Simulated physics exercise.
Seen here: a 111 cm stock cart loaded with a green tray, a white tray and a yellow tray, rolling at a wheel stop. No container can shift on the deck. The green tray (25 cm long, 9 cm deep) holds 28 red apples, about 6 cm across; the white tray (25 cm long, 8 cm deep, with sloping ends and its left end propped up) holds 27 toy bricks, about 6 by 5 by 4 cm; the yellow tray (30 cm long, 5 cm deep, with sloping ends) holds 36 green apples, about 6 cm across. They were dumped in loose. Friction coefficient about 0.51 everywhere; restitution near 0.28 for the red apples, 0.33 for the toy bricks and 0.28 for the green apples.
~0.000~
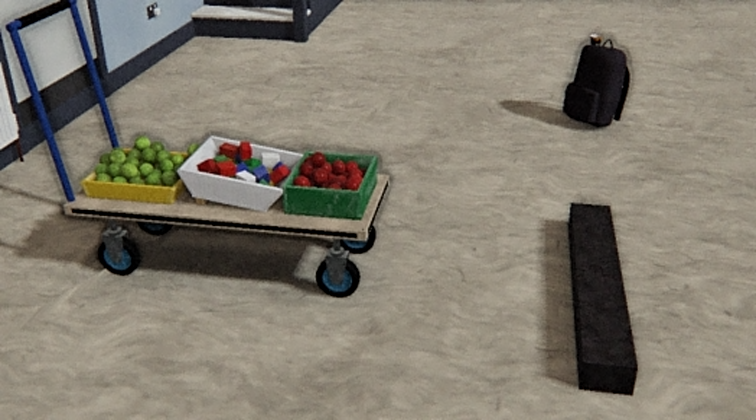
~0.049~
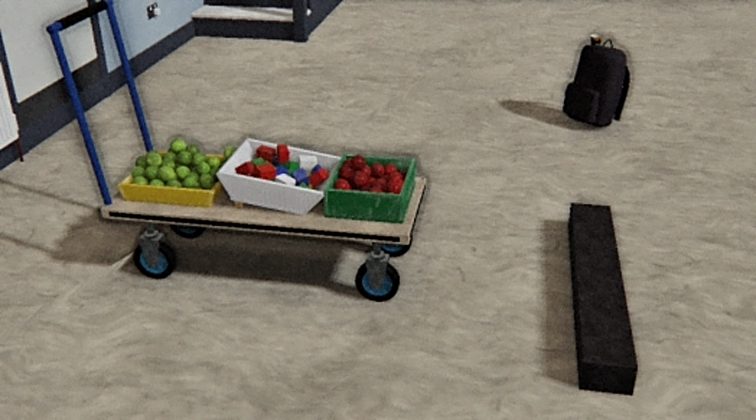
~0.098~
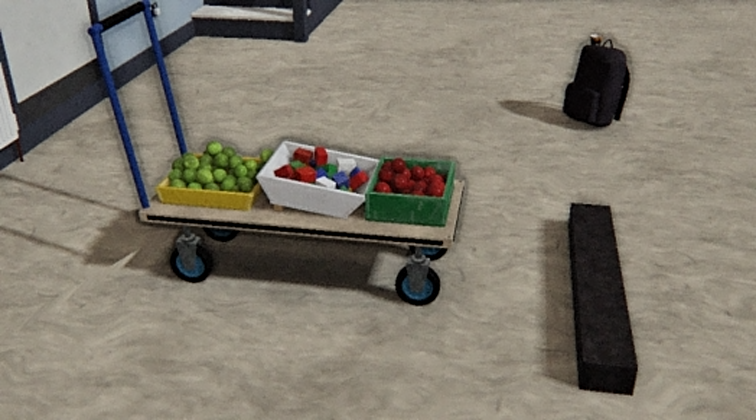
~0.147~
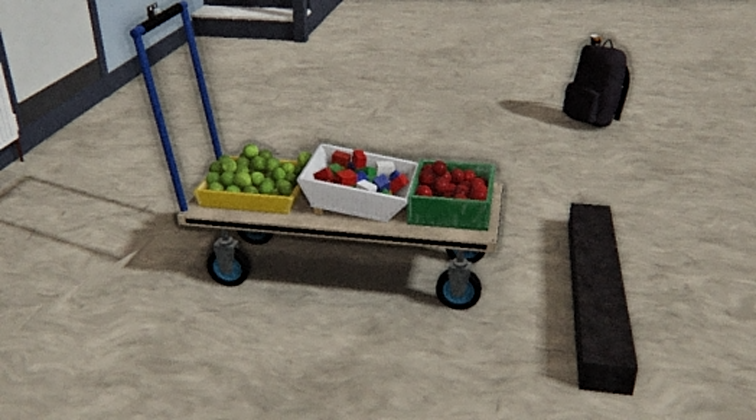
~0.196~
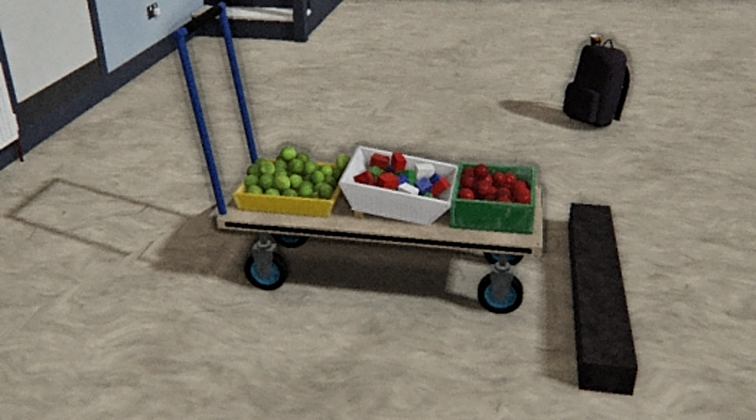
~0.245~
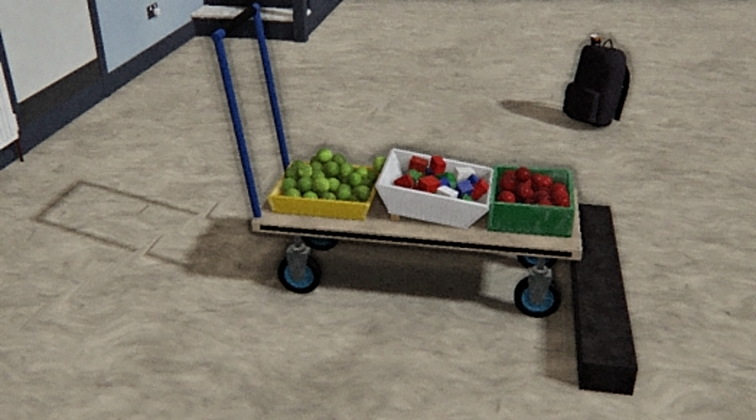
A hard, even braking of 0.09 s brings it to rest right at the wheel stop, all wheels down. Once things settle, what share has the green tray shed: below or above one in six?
Out of the green tray go fewer than one in six of the red apples.
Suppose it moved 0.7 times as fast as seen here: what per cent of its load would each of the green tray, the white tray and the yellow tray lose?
Then green tray 0, white tray 0, yellow tray 20 per cent.
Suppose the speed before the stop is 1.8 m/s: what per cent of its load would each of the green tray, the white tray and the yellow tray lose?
Then green tray 0, white tray 0, yellow tray 20 per cent.
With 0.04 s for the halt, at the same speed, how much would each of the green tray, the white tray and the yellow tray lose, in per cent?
In that case green tray 10, white tray 30, yellow tray 30 per cent.
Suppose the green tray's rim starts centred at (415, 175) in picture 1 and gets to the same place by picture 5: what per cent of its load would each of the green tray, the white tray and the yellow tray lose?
Then green tray 0, white tray 0, yellow tray 10 per cent.
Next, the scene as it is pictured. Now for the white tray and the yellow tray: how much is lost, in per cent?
White tray 10, yellow tray 30 per cent.
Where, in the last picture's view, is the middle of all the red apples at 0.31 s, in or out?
Near (557, 205).
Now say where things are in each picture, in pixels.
In the first frame (places track the rim corner closest to us here), green tray (357, 192); yellow tray (171, 188); 76 cm to go; all still inside.
In the second frame, green tray (399, 195); yellow tray (210, 191); 61 cm to go.
In the third frame, green tray (442, 198); yellow tray (249, 194); 47 cm to go.
In the fourth frame, green tray (486, 202); yellow tray (289, 198); 32 cm to go.
In the fifth frame, green tray (531, 205); yellow tray (330, 201); 18 cm to go.
In the sixth frame, green tray (571, 208); yellow tray (366, 204); stopping; all still inside.
After 0.31 s, the green tray has all 28, the white tray has all 27 and the yellow tray is down by 2 of 36.
After 0.43 s, the green tray is down by 2 of 28, the white tray is down by 1 of 27 and the yellow tray is down by 7 of 36.
After 0.66 s, the green tray is down by 2 of 28, the white tray is down by 3 of 27 and the yellow tray is down by 10 of 36.
When it is over (at 1.17 s), the green tray is down by 2 of 28, the white tray is down by 3 of 27 and the yellow tray is down by 10 of 36. Asked share, 2 of 28, 7 per cent.
